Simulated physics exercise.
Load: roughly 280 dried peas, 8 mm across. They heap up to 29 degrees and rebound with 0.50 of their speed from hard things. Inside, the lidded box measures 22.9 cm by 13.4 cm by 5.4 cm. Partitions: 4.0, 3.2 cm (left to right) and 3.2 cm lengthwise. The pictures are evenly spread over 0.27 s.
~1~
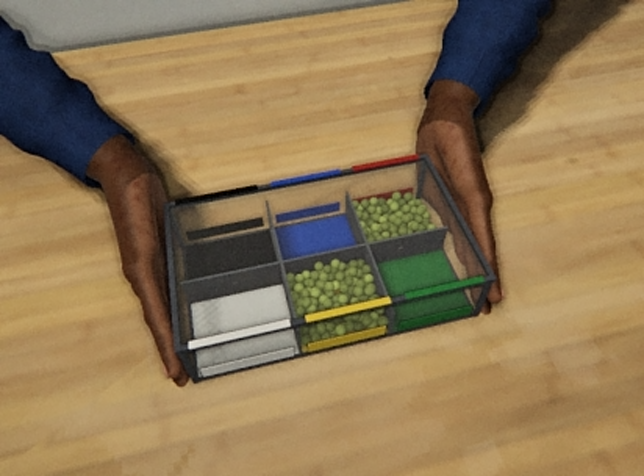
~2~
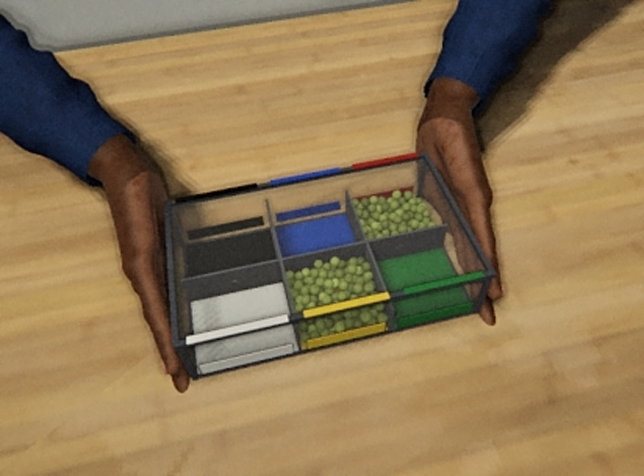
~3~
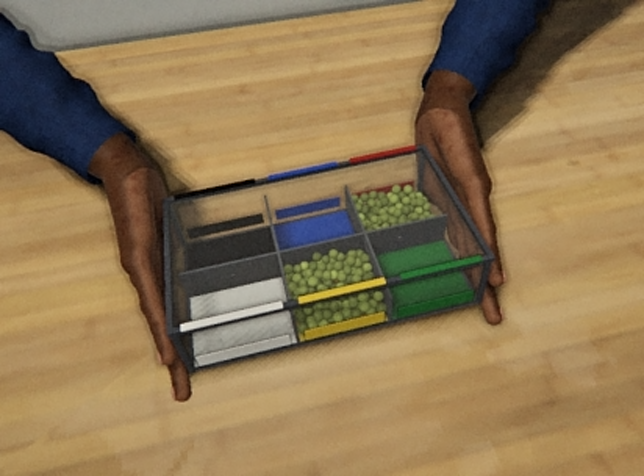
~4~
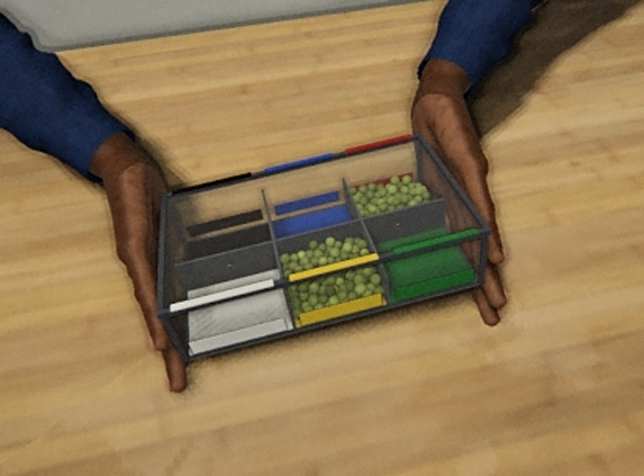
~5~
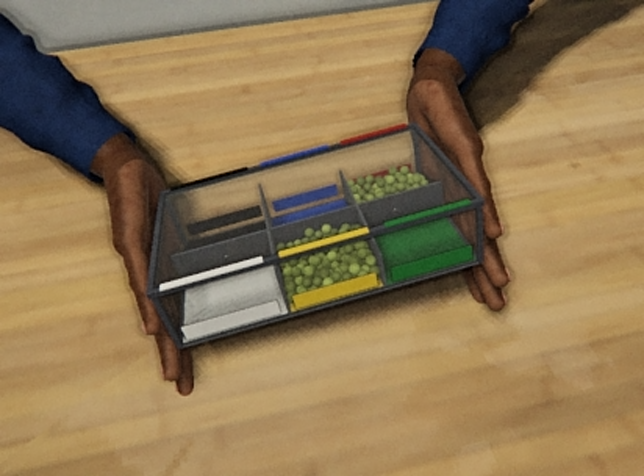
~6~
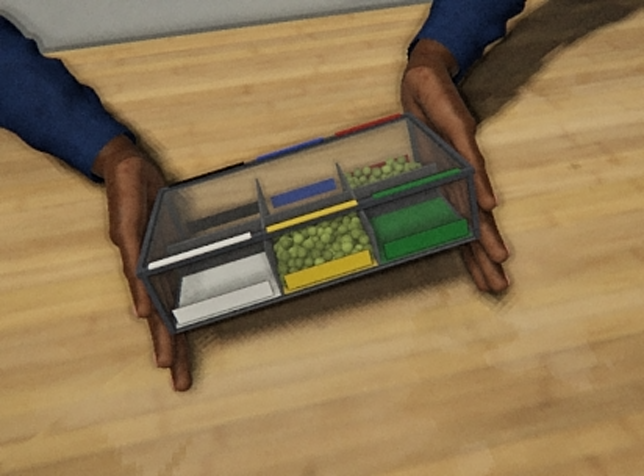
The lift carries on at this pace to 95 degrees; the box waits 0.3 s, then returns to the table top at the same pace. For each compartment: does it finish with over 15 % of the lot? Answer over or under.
Red compartment: Over; blue compartment: Over; green compartment: Under; yellow compartment: Under; white compartment: Under; black compartment: Over.
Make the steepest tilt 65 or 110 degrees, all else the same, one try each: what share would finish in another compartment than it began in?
Some 15 and 65 per cent.
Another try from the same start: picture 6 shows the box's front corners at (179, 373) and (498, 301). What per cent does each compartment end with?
Red 5; blue 0; green 30; yellow 65; white 0; black 0.
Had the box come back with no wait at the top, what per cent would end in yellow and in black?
Yellow 10, black 20.
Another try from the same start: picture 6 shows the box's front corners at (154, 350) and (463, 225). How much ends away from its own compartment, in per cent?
In that case some 55 per cent.
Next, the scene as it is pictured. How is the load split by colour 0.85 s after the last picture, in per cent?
Red 35, blue 30, green 0, yellow 15, white 0, black 15.
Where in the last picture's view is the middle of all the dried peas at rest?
Around (312, 237).
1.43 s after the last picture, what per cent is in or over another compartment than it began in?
About 60 per cent.
Then, 0.85 s after the last picture, tilt 95 degrees; red 35 %, blue 30 %, yellow 15 %, black 15 %.
Then, 1.43 s after the last picture, tilt 48 degrees; red 35 %, blue 35 %, yellow 5 %, black 25 %.
Then, 2.05 s after the last picture, tilt 0 degrees; red 30 %, blue 35 %, yellow 5 %, black 25 %.
In the end, red 30 %, blue 35 %, green 0 %, yellow 5 %, white 0 %, black 25 %.
